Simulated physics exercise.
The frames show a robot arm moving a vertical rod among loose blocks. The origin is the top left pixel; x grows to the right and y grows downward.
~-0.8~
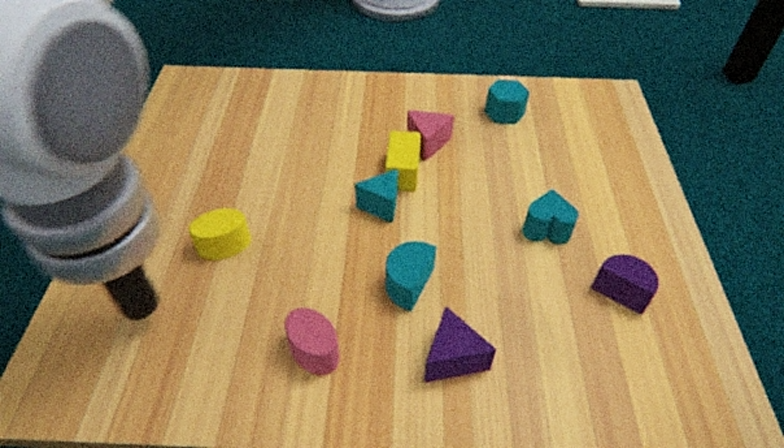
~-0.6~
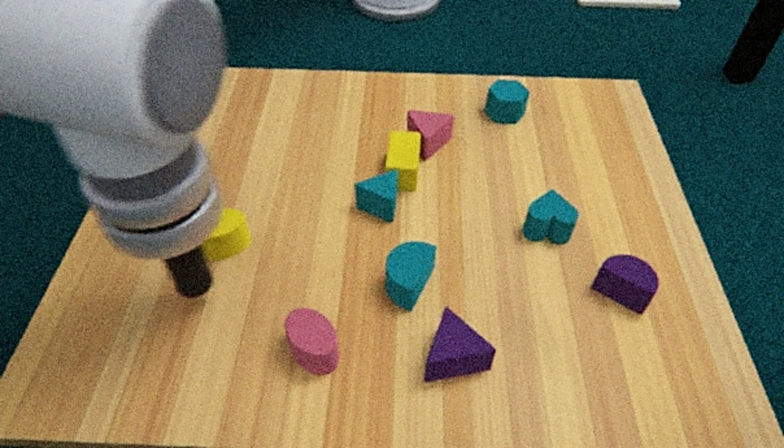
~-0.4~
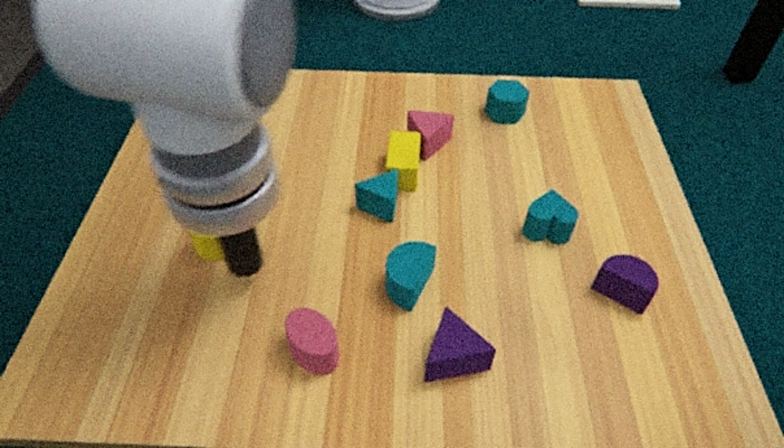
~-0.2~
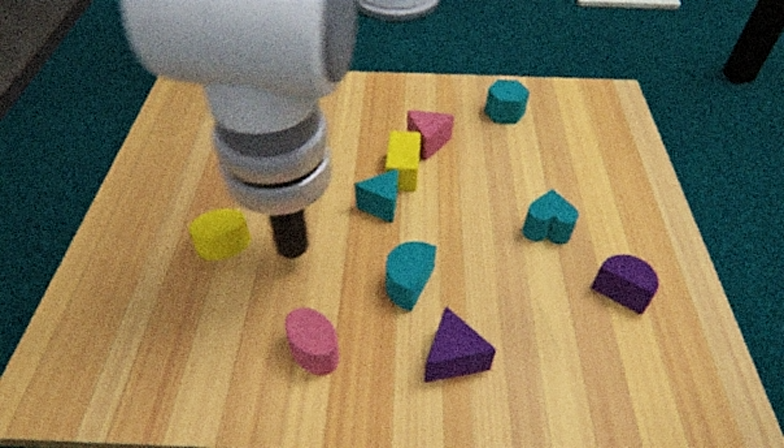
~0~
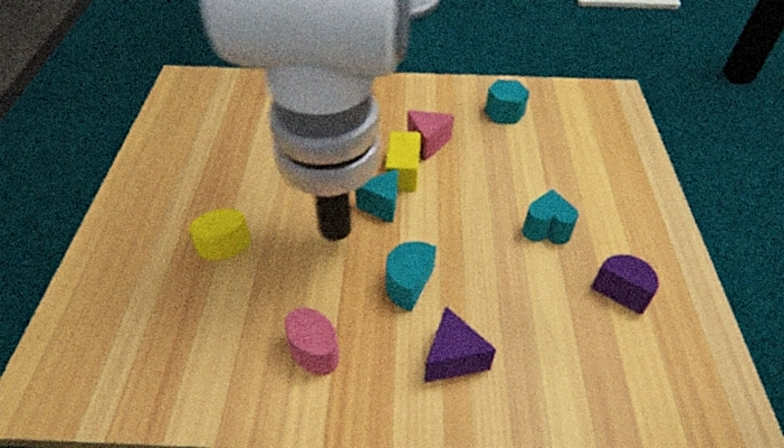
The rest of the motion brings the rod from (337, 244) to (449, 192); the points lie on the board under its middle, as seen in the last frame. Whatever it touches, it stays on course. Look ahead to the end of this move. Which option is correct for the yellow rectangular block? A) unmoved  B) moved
Option B.
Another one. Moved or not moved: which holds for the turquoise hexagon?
The result: It stays put.
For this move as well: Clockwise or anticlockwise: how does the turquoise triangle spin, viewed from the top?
Watching from overhead, you'd notice the turquoise triangle rotating counter-clockwise.
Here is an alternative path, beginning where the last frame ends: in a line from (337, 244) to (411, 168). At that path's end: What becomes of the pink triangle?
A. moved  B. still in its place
The correct letter is A.
On the path given first. One third of the way, rod at (377, 212); turquoise triangle at (386, 181); yellow rectangular block at (405, 146).
Two thirds of the way, rod at (415, 195); turquoise triangle at (421, 165); yellow rectangular block at (408, 135), turned 30° anticlockwise.
At the end, rod at (450, 178); turquoise triangle at (447, 149), turned 45° anticlockwise; yellow rectangular block at (408, 135), turned 30° anticlockwise; pink triangle in place; turquoise hexagon in place.
